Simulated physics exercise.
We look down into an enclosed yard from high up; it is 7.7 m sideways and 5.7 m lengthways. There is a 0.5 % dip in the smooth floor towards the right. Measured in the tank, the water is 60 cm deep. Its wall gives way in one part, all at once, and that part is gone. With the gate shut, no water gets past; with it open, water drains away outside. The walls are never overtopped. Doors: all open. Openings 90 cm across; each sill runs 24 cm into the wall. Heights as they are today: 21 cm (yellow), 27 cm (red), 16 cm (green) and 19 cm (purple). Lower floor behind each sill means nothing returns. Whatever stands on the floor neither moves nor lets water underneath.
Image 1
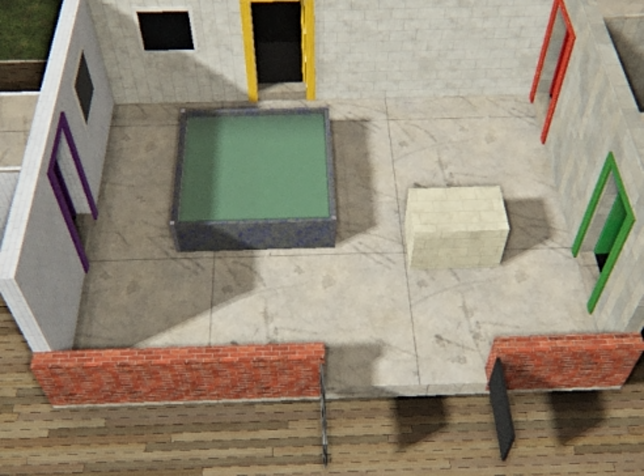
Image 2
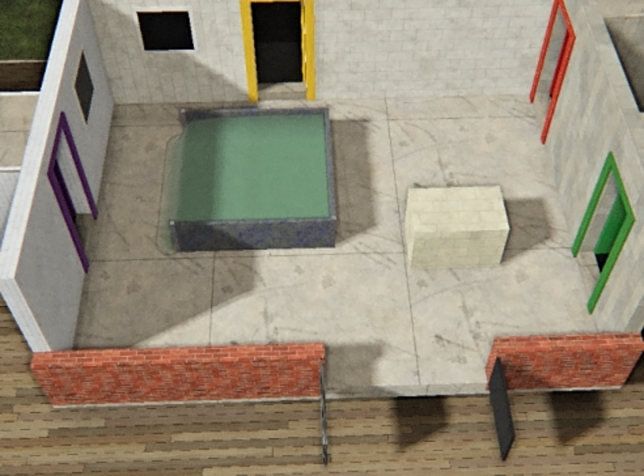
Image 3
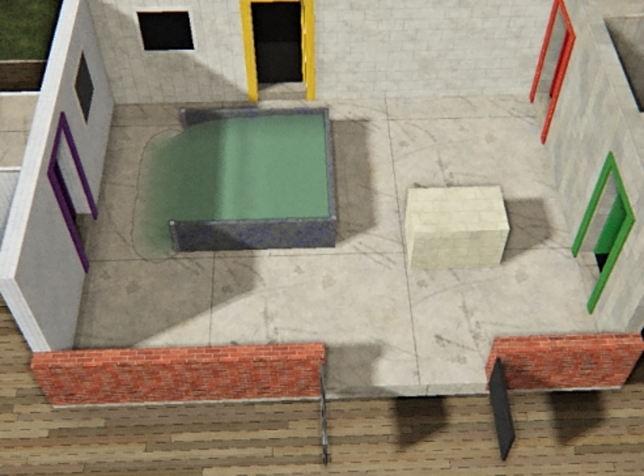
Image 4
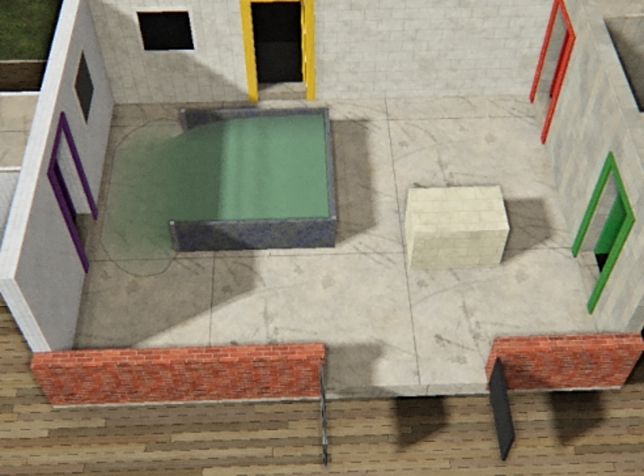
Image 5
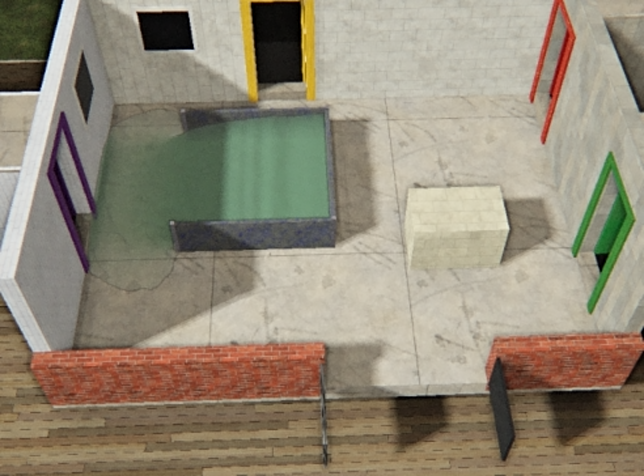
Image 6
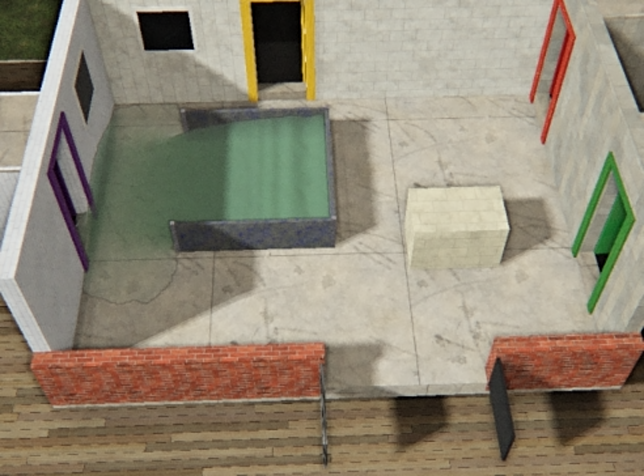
In this clip, a walled yard holds a dark-sided tank of green water and a pale block; the tank's left wall disappears, and water pours out leftward, spreading across the floor to the wall with the purple-framed doorway.
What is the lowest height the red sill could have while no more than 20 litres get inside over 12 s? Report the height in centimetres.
20 cm.
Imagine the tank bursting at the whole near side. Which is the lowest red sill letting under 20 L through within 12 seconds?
The answer is some 10.5 cm.
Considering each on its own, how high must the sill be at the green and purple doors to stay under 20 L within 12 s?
Close to 12.0 cm (green) and close to 33 cm (purple).
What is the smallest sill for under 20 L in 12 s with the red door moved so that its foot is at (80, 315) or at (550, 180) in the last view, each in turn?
Around 12.5 and 6.0 cm respectively.
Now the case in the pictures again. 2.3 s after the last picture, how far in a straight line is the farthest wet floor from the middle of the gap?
Front distance: Approx. 4.2 m.
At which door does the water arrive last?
Green.
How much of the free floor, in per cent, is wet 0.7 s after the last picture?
Around 15 per cent of the free floor.
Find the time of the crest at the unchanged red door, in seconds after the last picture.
At roughly 4.0 s.
Then, 0.7 s after the last picture water covers 15 % of the floor, deepest (48 cm) near (114, 108); it has not reached the red door.
Then, 2.3 s after the last picture water covers 35 % of the floor, deepest (37 cm) near (113, 115); it has not reached the red door.
Then, 11.3 s after the last picture water covers 95 % of the floor, deepest (12 cm) near (597, 364); 7 cm at the red door, 1 litre in over its 27 cm sill.
At the red door as built, the water peaked near 26 cm, 3.9 s after the last picture.
With a sill of 16 cm, 47 litres would have come in within the 12 s; with 21.5 cm, 12 litres. So under 20 litres takes about 20 cm.
